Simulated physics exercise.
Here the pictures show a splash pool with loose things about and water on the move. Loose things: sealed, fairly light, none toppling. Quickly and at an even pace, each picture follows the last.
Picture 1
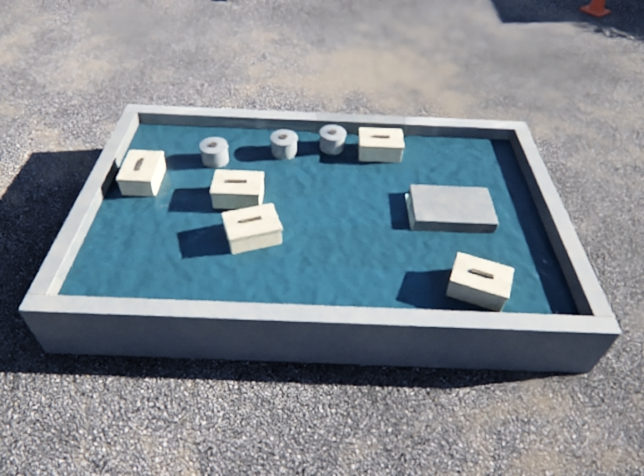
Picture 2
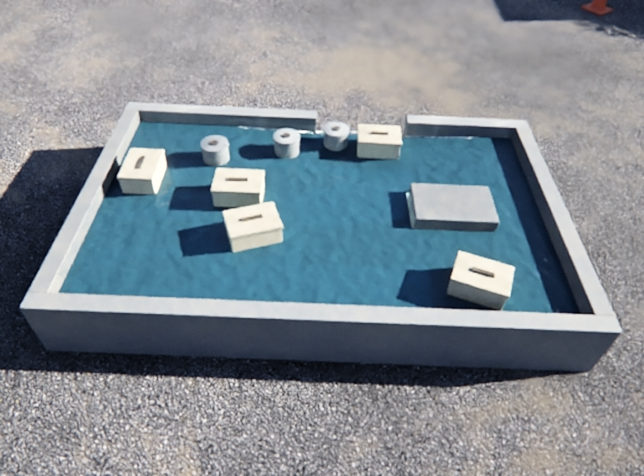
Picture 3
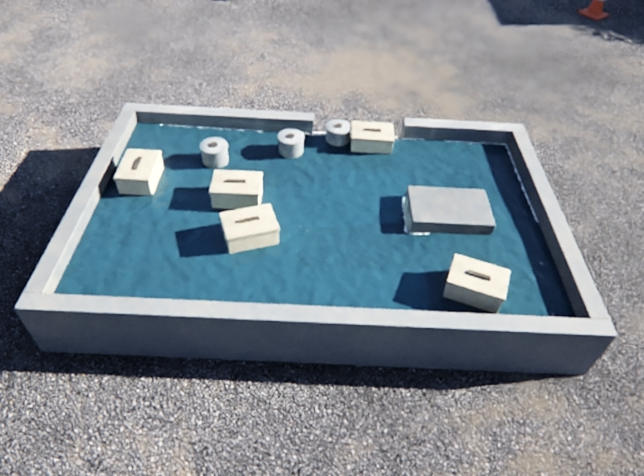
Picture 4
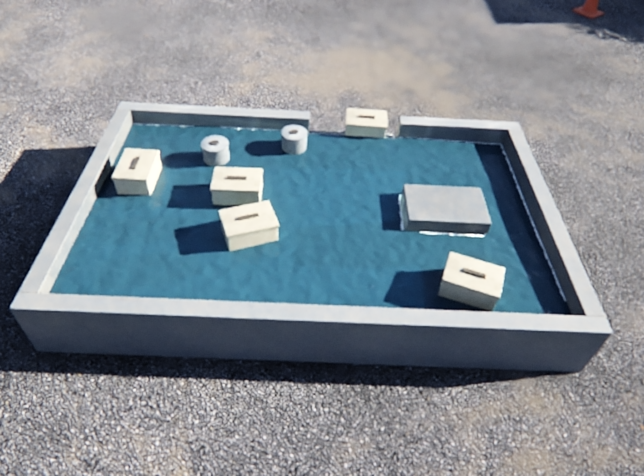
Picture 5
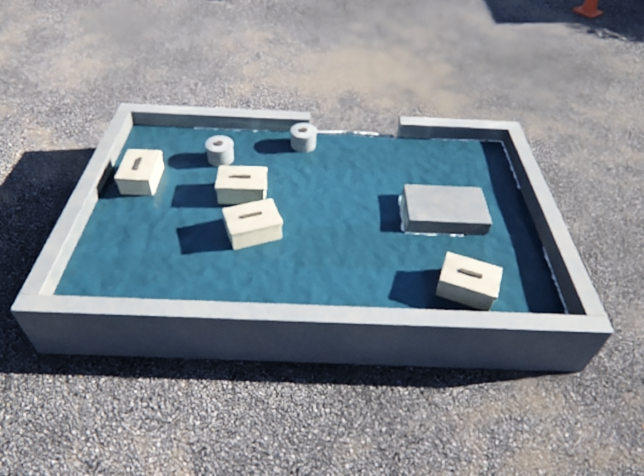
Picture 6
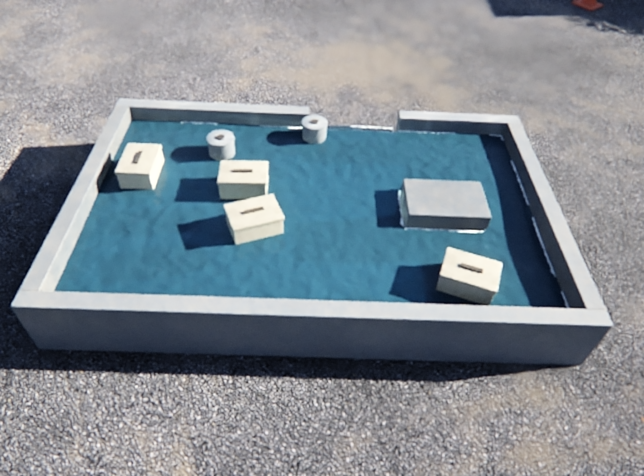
A pool's back wall opens, a tub then a box exit, and another tub drifts right.
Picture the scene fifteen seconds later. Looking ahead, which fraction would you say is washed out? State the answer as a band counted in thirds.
Answer: Between one and two thirds.
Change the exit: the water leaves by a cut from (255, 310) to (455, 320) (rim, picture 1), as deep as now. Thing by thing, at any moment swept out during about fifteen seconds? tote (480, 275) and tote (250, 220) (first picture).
One after the other: Escaped, escaped.
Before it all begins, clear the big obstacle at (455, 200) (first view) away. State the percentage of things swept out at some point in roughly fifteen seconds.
Some 50 per cent.
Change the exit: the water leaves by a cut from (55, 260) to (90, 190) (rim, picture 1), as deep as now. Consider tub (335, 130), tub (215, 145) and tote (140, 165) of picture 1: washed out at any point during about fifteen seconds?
Retained, lost, lost.
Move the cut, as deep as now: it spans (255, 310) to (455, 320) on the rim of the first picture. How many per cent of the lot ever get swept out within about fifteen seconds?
40 in a hundred or thereabouts.
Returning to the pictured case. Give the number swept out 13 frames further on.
Tally: 3.
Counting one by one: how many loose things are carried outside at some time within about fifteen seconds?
I make it 5.
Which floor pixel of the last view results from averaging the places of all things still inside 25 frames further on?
It lands somewhere near (308, 206).
A moment on, 3 of 8 are out; 5 afloat.
Next, 3 of 8 are out; 5 afloat.
Later, 3 of 8 are out; 5 afloat.
In the end, 5 of 8 are out; 3 afloat.
